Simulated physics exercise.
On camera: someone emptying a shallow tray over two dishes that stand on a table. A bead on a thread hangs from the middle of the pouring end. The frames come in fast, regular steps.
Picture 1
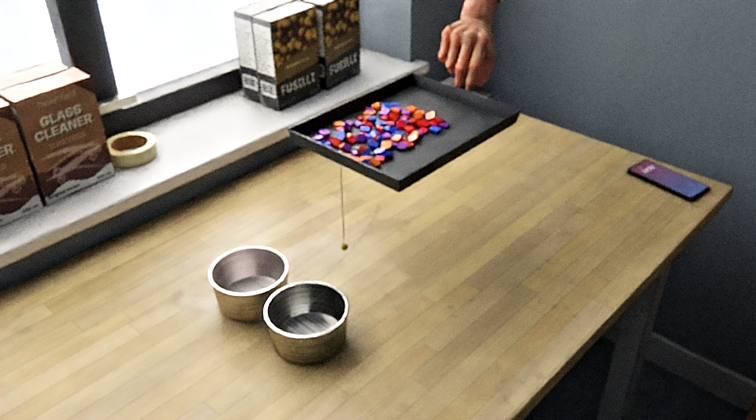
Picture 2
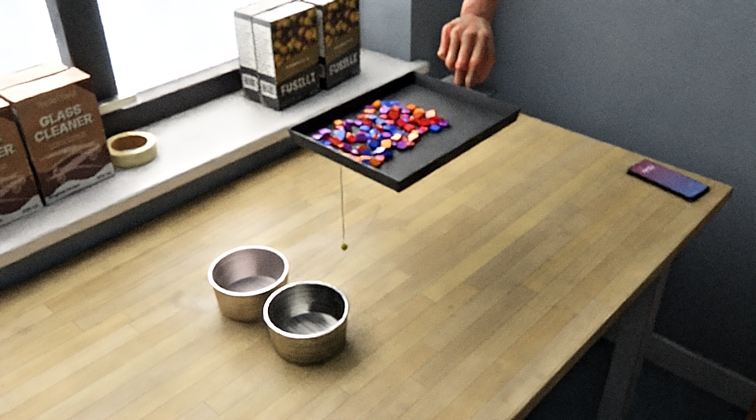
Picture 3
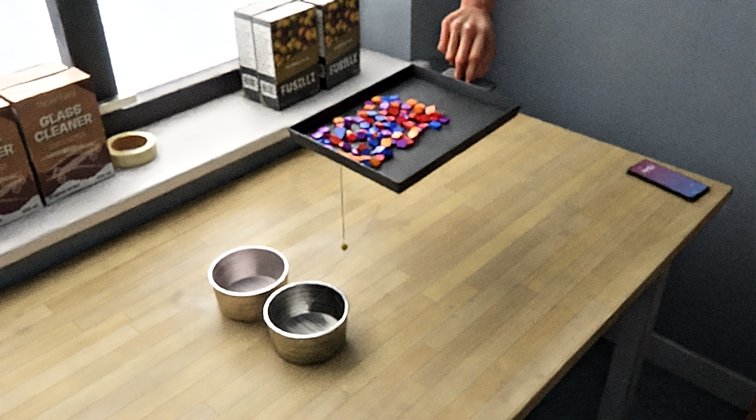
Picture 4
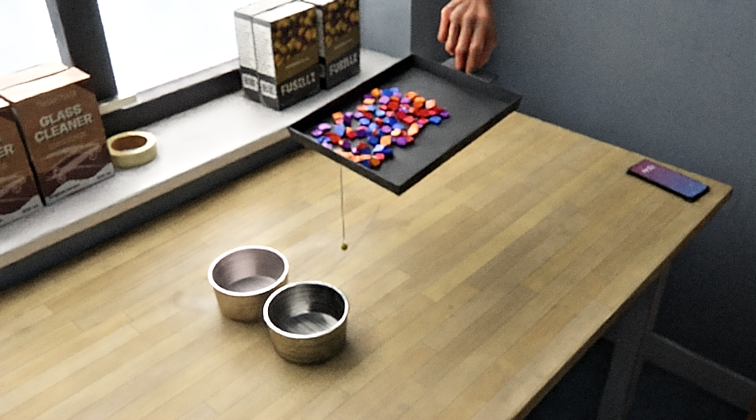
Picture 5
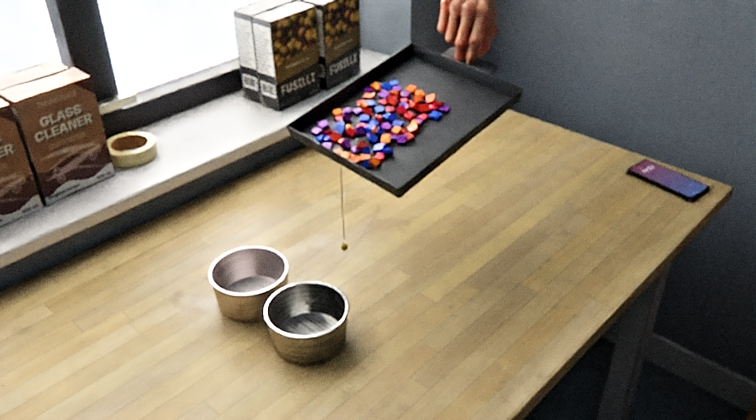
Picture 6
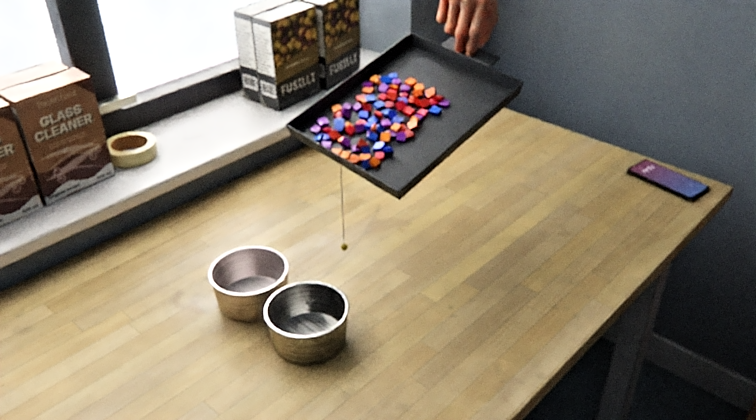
A wooden table beside a white windowsill and a blue-grey wall is seen from above at an angle by a still camera. Glass cleaner and fusilli boxes and a tape roll line the sill, two metal dishes and a phone rest on the table, and a bead hangs below a dark tray of red, blue, orange and purple pieces. A hand gradually raises the tray's far side, slightly dipping its near right corner.
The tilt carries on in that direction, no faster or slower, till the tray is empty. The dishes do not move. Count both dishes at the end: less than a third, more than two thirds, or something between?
Caught overall: Under a third.
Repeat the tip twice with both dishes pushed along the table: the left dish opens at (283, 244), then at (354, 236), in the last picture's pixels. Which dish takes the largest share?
First the right-hand dish, then the right-hand dish.
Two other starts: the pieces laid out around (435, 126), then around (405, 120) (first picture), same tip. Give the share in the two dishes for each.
First some 0, then 0 per cent.
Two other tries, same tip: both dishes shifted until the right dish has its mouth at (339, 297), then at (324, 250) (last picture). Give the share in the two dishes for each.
Near 40 % and 0 %.
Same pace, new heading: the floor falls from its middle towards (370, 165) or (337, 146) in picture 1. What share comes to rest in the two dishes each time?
About 20 and 0 per cent.
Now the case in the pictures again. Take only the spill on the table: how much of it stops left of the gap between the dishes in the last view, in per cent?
About 0 per cent.
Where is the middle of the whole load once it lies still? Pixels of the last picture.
At about (380, 318).
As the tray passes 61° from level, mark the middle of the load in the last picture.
Roughly at (373, 154).
Just after the last frame, tray tipped steeply; almost all on the tray; just a few in the air.
A moment on, tray tipped past a quarter turn; the larger part on the tray; just a few in the right dish; about a tenth outside both; about a tenth in the air.
Further on, tray tipped past a quarter turn; about a tenth in the right dish; almost all outside both.
When it is over, tray tipped past a quarter turn; about a tenth in the right dish; not one in the left dish; almost all outside both.
